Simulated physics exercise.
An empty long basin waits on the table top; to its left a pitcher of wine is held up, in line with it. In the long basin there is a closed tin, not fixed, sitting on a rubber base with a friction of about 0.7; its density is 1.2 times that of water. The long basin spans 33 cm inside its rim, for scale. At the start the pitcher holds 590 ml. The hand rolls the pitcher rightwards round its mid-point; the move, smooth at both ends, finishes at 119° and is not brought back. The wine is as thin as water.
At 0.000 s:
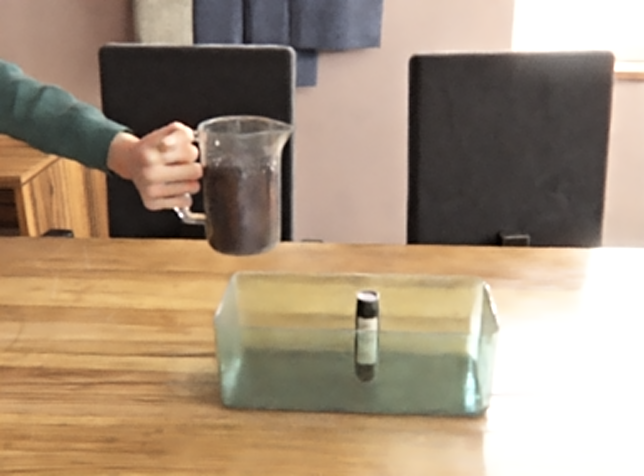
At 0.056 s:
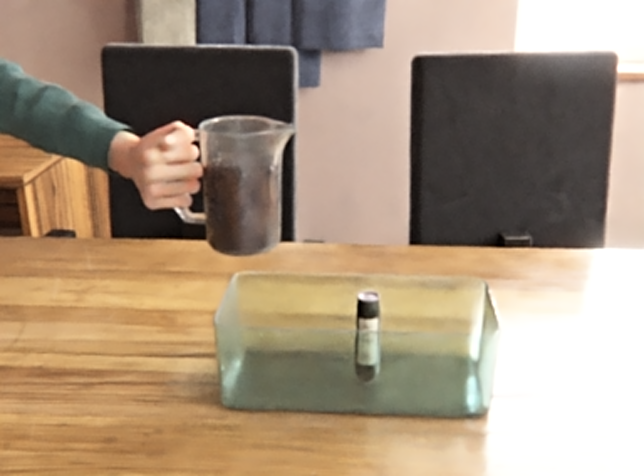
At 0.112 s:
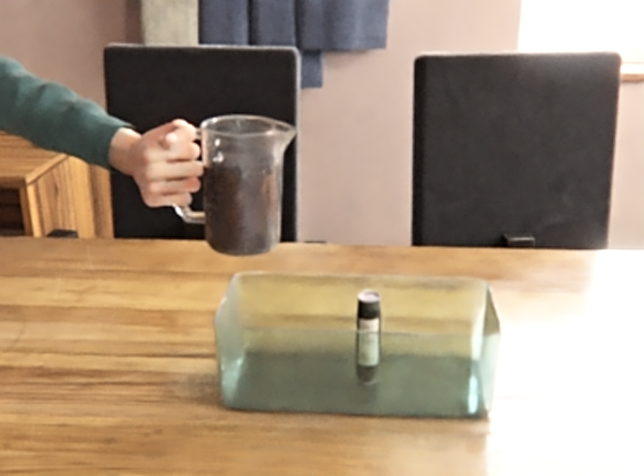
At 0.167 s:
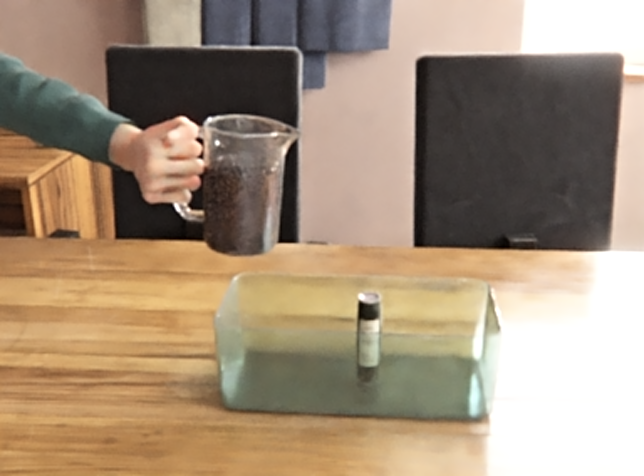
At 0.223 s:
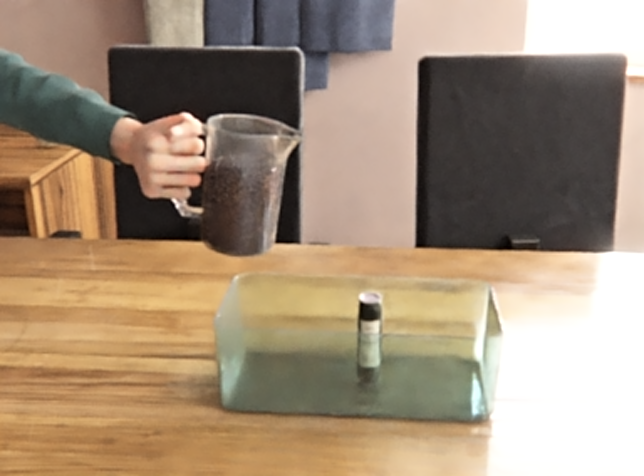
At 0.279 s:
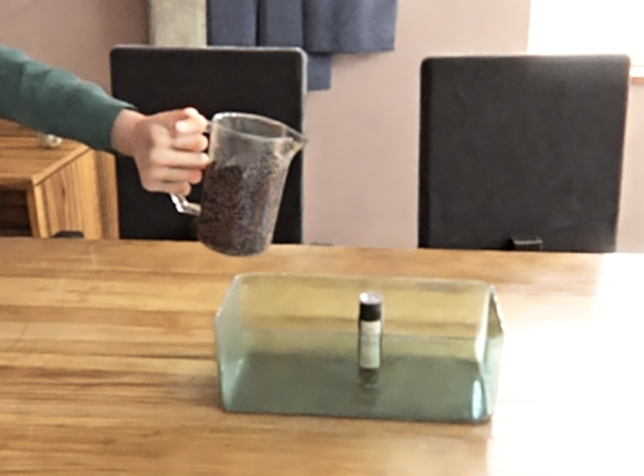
A hand holding a glass pitcher of dark liquid slowly tilts it rightwards above a long glass basin containing a small closed container.
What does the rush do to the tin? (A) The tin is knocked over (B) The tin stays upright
Answer: A.
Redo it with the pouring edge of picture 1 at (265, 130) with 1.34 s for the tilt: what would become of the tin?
Then it stays on its base.
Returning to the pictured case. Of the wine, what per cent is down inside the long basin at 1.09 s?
About 48 %.
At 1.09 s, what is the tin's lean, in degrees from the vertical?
Looks like some 5 degrees from vertical upright.
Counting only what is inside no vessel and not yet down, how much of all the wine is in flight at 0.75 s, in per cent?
Around 7 in a hundred.
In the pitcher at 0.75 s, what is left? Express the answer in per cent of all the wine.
Around 92 in a hundred.
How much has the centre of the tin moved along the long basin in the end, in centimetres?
Roughly 8.5 cm.
By 0.75 s the tilt is 70° and 92 per cent is still to pour; the tin stands where it began.
By 1.09 s the tilt is 109° and 30 per cent is still to pour; the tin leans 6°.
By 1.45 s the tilt is 119° and 0 per cent is still to pour; the tin lies on its side.
By 1.84 s the tilt is 119° and 0 per cent is still to pour; the tin lies on its side.
At rest the tin lies on its side.
